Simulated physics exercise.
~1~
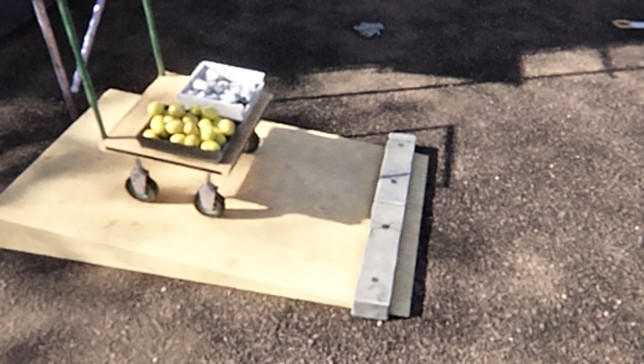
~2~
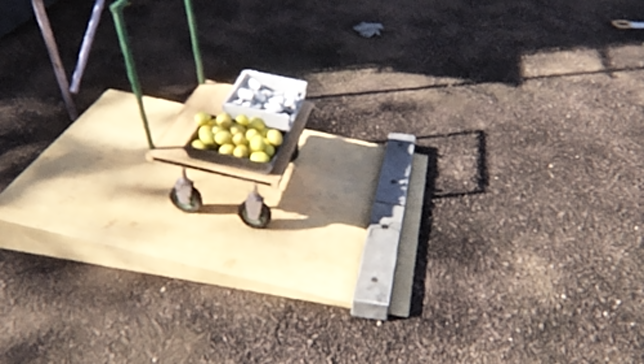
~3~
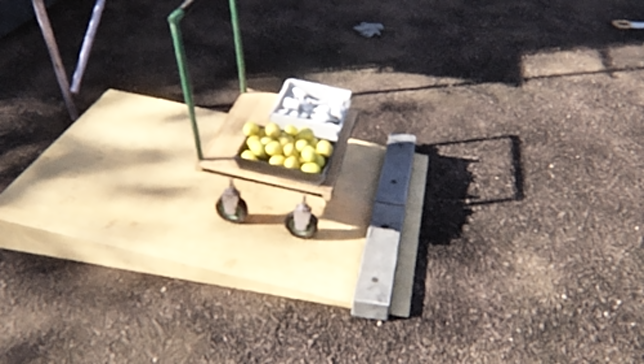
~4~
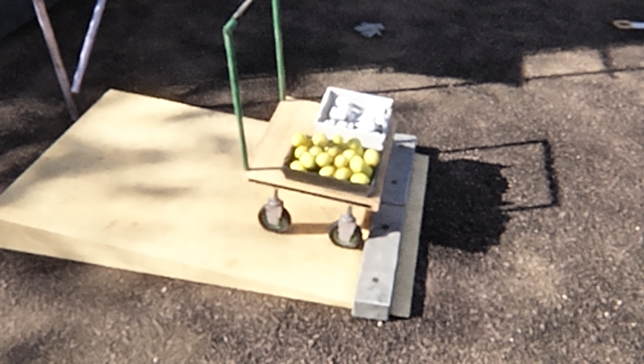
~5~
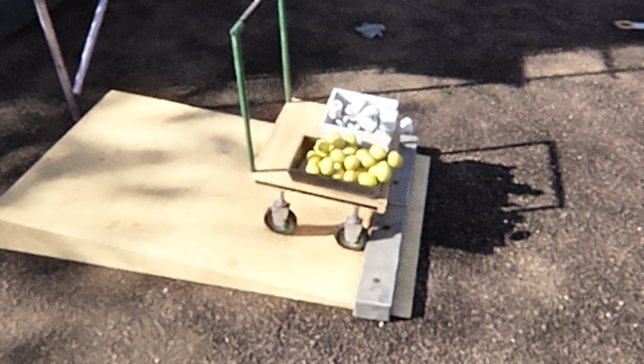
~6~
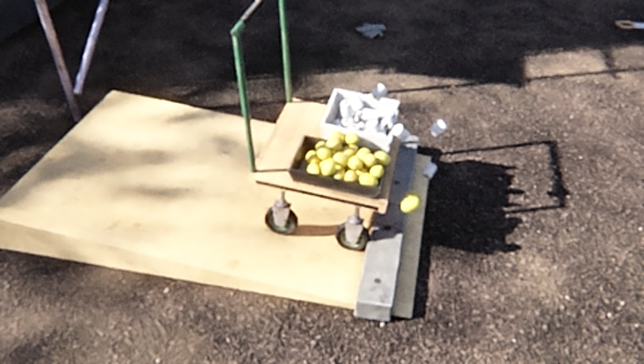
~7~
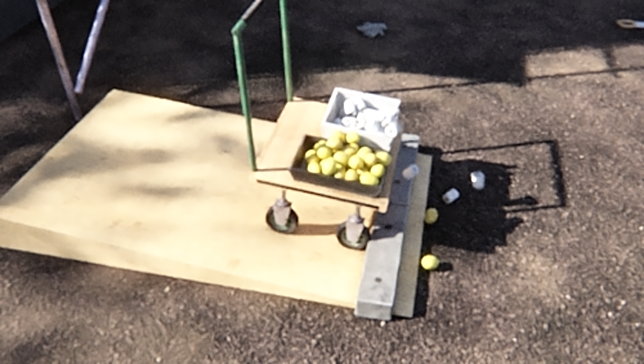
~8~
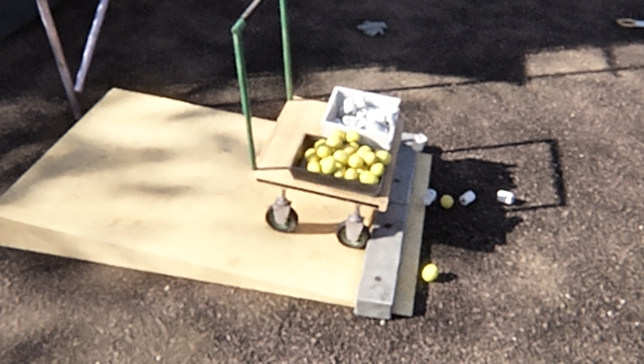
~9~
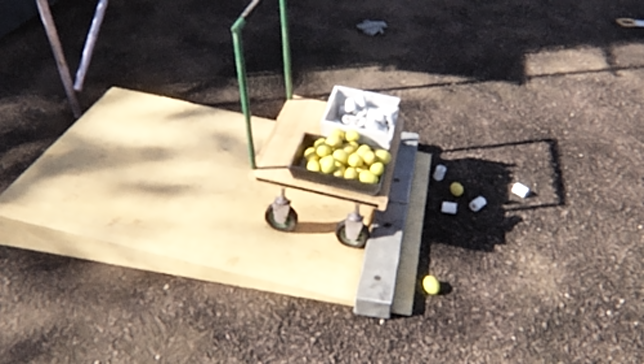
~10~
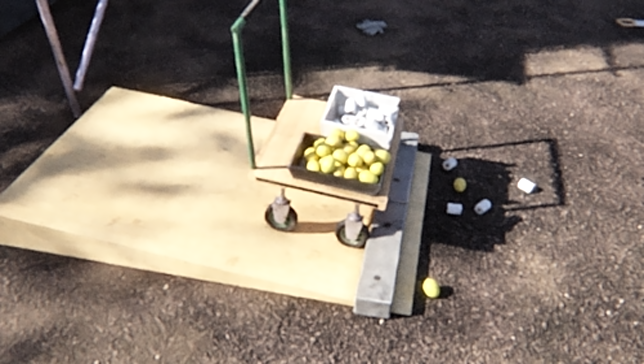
On a sunlit wooden ramp, a trolley rolling right stops at a metal beam, spilling two lemons and several white rolls onto tarmac.
